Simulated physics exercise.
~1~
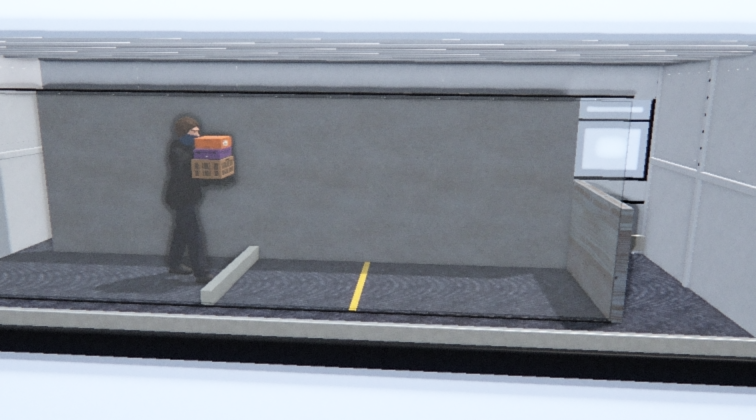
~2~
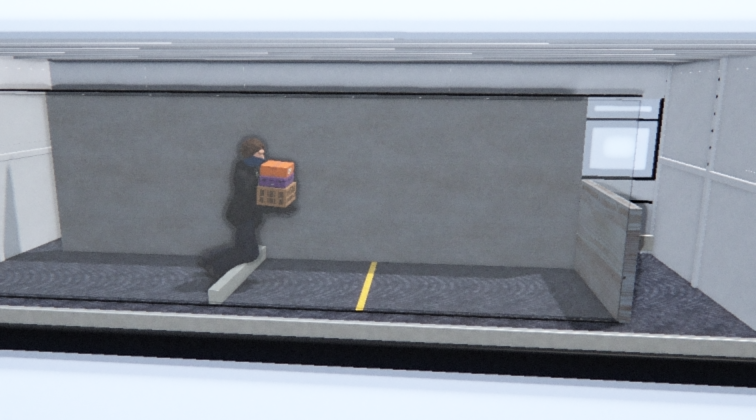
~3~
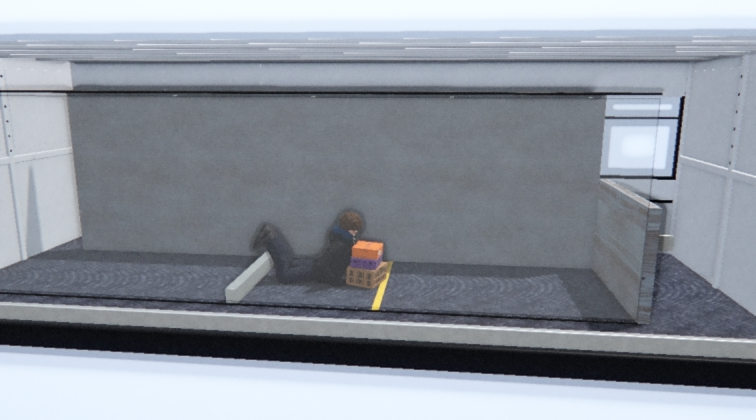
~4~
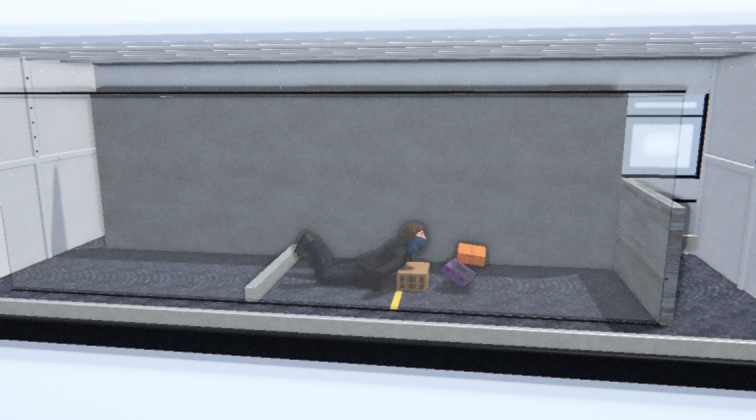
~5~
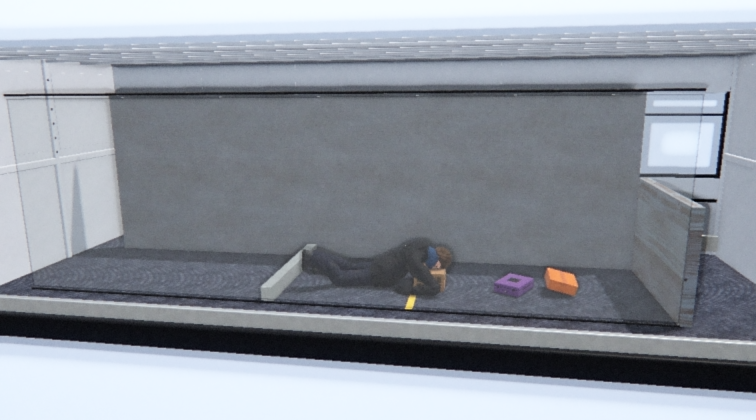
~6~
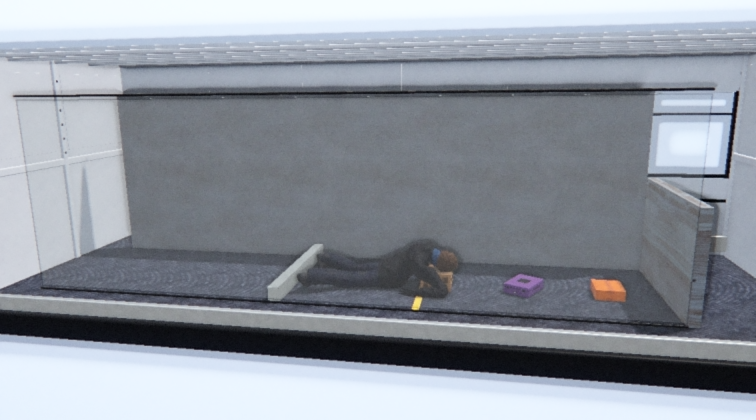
A person carrying a stack of boxes pitched forward over a low rail and dropped flat, the orange and purple boxes tumbling off to the right past the yellow line while the head and arms came to rest over the brown crate.
